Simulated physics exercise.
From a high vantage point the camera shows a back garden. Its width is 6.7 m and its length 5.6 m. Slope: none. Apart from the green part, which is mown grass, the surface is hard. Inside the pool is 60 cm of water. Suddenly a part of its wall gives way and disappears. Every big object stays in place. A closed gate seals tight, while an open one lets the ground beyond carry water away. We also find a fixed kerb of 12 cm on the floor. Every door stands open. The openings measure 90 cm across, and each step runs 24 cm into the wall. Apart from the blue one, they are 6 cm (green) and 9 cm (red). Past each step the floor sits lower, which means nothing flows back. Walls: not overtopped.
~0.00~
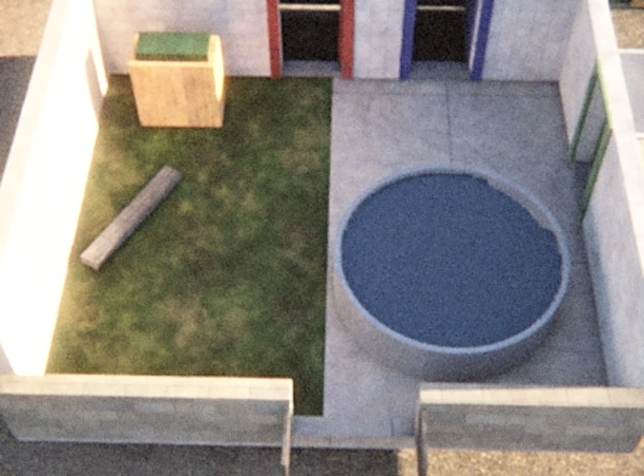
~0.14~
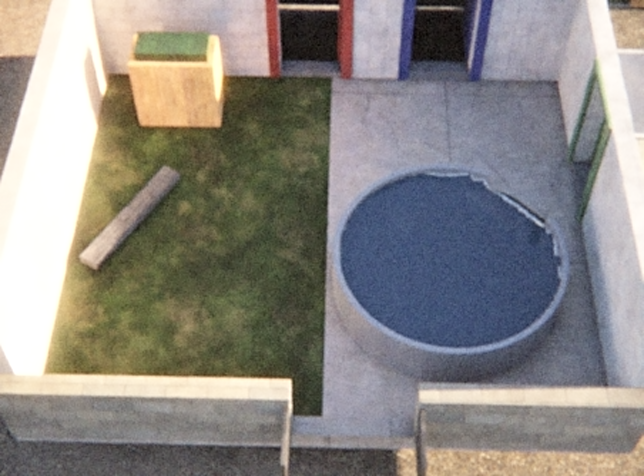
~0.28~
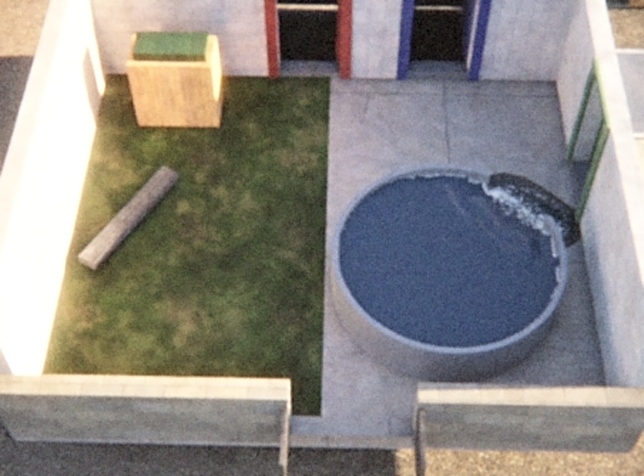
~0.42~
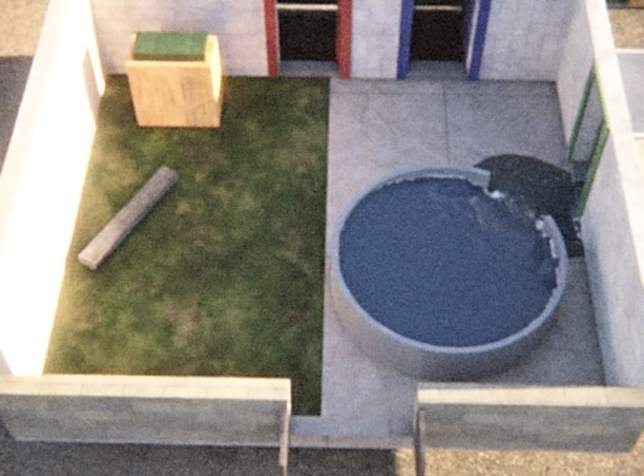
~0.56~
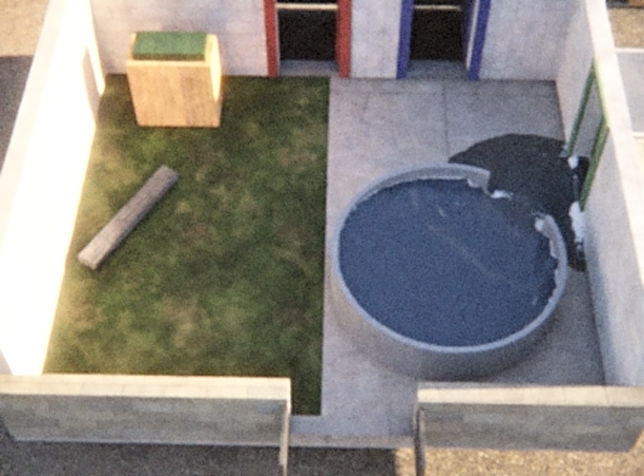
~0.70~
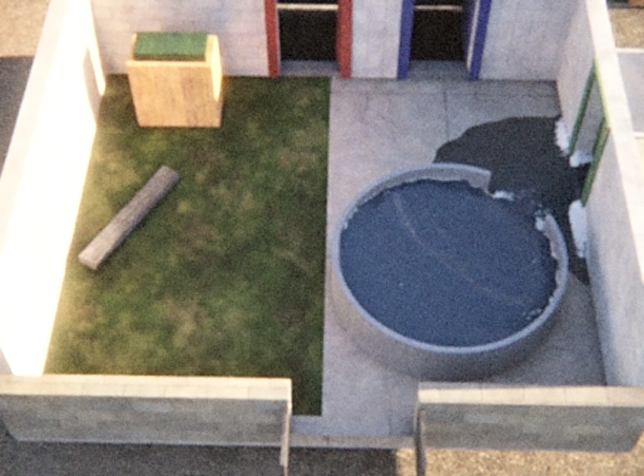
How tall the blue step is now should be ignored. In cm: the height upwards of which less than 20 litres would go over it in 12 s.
9.5 cm.
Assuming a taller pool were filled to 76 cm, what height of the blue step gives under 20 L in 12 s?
I'd say close to 12.5 cm.
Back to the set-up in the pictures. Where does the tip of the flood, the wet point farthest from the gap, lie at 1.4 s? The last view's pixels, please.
Near pixel (555, 80).
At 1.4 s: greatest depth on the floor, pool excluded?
40 cm.
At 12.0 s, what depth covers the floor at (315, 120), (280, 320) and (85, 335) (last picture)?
Close to 7, 5 and 5 cm, one after the other.
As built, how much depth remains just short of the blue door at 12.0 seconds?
Some 7.0 cm.
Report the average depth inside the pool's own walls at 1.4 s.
Average depth: Approx. 48 cm.
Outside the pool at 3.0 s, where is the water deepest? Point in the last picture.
Near (557, 89).
After 1.4 s water covers 15 % of the floor, deepest (40 cm) near (555, 80); it has not reached the blue door.
After 3.0 s water covers 30 % of the floor, deepest (38 cm) near (557, 89); 13 cm at the blue door, 0 litres in over its 13 cm step.
After 12.0 s water covers 95 % of the floor, deepest (12 cm) near (560, 107); 7 cm at the blue door, 3 litres in over its 13 cm step.
At the blue door as built, the water arrived by 1.8 s and peaked near 13 cm at 3.2 s.
With a step of 8 cm, 34 litres would have come in within the 12 s; with 11 cm, 9 litres. So under 20 litres takes about 9.5 cm.
